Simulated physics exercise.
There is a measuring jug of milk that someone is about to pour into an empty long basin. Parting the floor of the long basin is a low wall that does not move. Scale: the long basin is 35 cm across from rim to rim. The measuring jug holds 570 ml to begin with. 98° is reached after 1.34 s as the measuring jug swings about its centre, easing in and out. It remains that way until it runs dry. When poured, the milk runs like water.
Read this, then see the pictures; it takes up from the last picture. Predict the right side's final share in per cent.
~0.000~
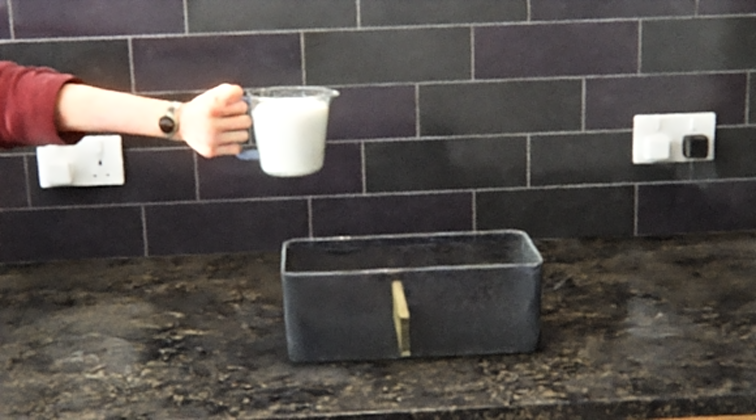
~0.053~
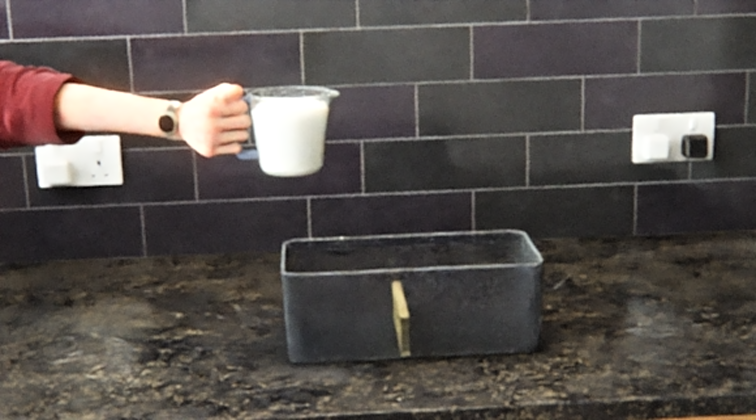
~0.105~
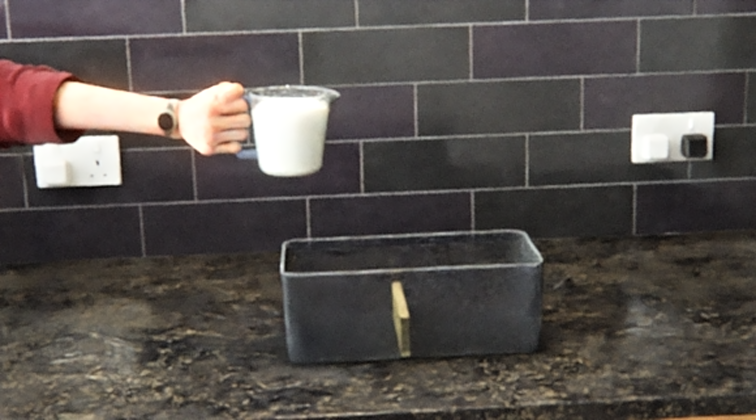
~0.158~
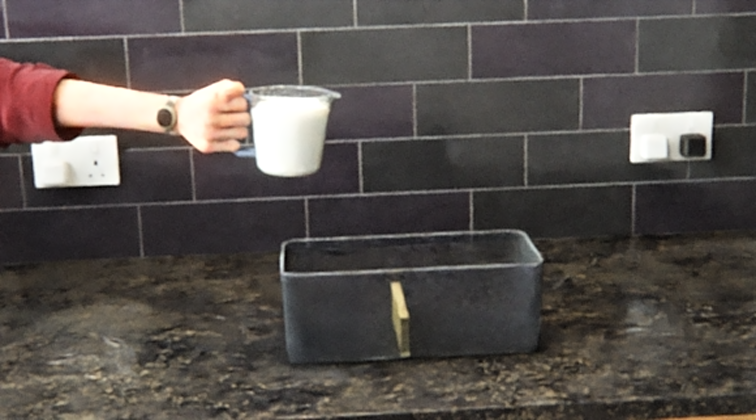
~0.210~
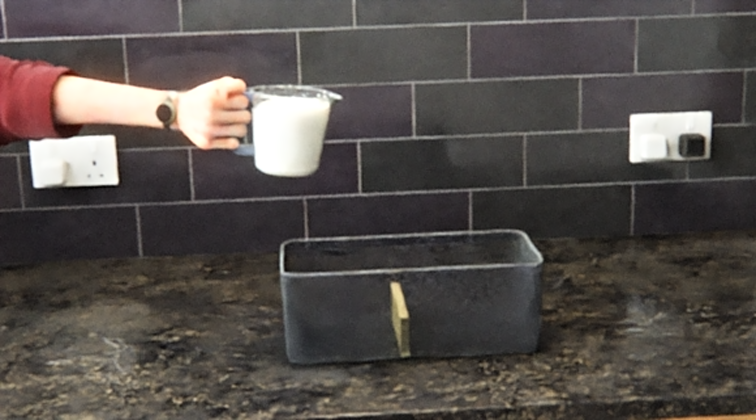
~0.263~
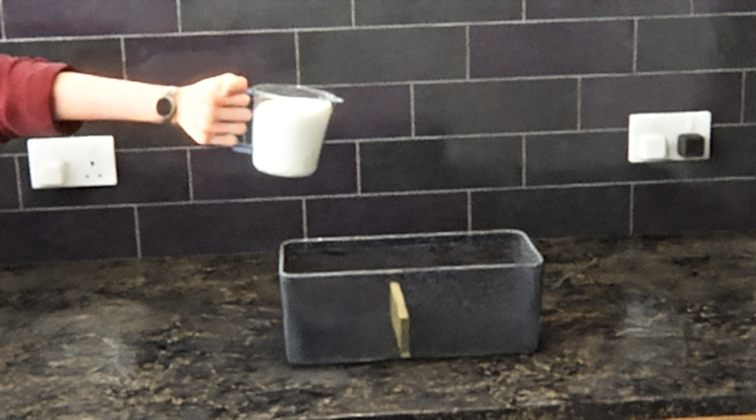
The right side finishes with roughly 58 per cent.
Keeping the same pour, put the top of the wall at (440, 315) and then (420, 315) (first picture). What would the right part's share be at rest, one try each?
Some 10 in a hundred, then some 20 in a hundred.
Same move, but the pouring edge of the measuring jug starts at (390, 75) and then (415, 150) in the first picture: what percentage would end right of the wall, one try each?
First 95, then 100 per cent.
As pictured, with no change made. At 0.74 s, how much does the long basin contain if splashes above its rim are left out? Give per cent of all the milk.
Fraction in basin: Approx. 4%.
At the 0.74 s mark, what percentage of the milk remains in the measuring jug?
78 %.
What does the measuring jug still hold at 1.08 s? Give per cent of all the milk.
26 in a hundred, give or take.
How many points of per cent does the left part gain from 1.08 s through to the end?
About 32 per cent.
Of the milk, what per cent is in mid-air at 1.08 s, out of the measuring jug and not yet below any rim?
Around 22 percent of it is airborne.
Then, 0.74 s in, the tilt is 57° and 79 per cent is still to pour, 1 is left of the wall and 3 right of it.
Then, 1.08 s in, the tilt is 89° and 26 per cent is still to pour, 9 is left of the wall and 42 right of it.
Then, 1.45 s in, the tilt is 98° and 2 per cent is still to pour, 37 is left of the wall and 57 right of it.
Then, 1.84 s in, the tilt is 98° and 0 per cent is still to pour, 41 is left of the wall and 58 right of it.
Finally, 41 per cent lies left of the wall, 58 right of it and 1 outside.
